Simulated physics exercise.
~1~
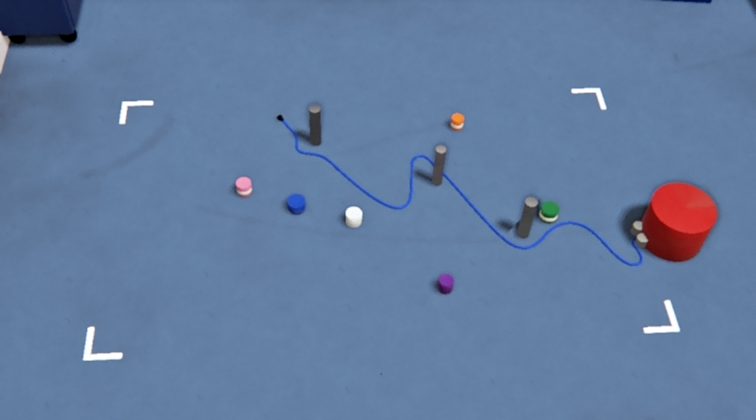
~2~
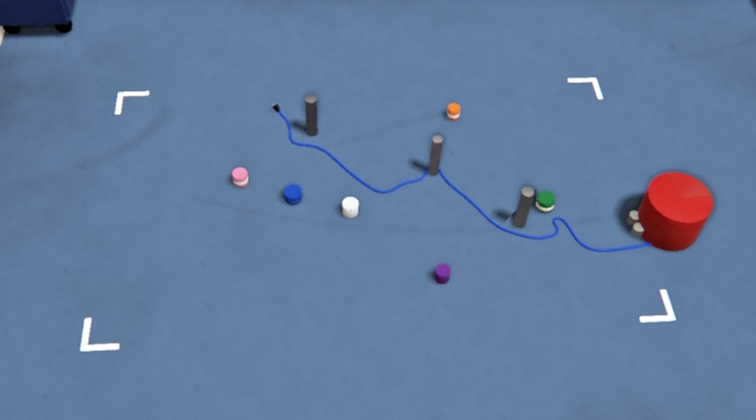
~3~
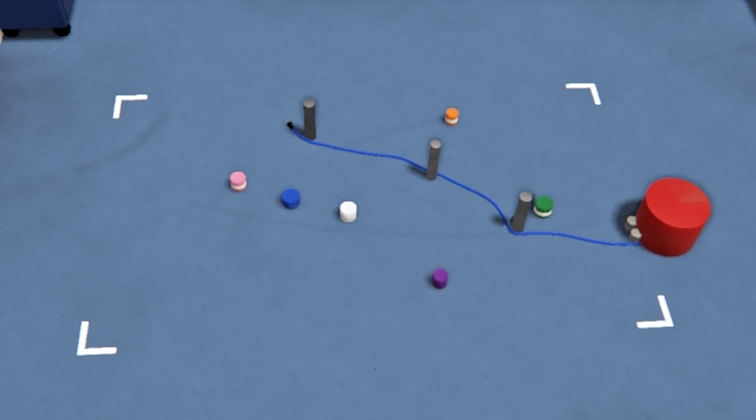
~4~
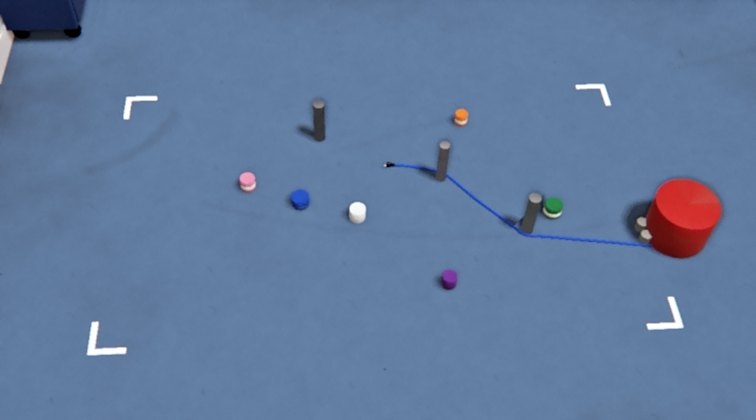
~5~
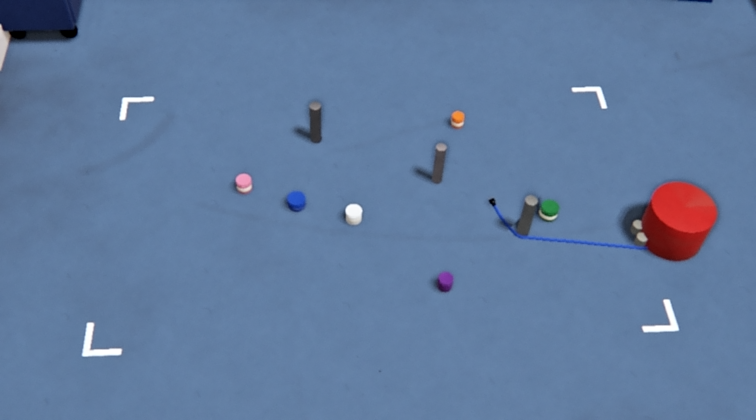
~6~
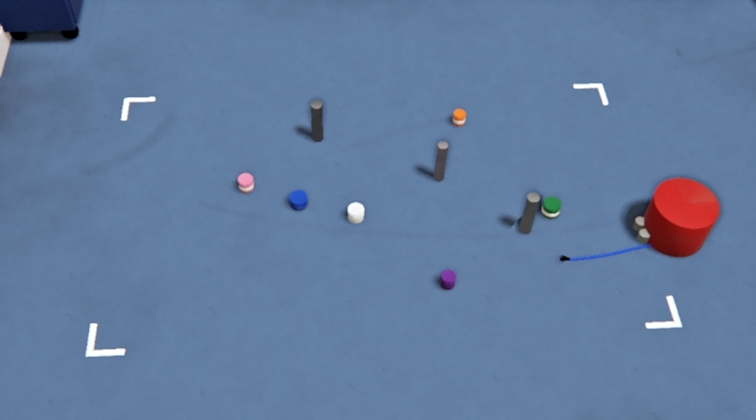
A thin blue lead winds in loose curves across a blue workshop floor, seen from above at a slant by a slightly swaying camera, running from a dark plug at upper left past three dark posts to a red drum-like reel at right. Pink, blue and white containers sit left of centre, with orange above, purple below and green beside the right-hand post. The reel draws the lead straighter against the posts. The plug then slides right, leaving the first post, passing the middle one, and finally clearing the last. It ends with a short blue tail left out, the containers apparently undisturbed.
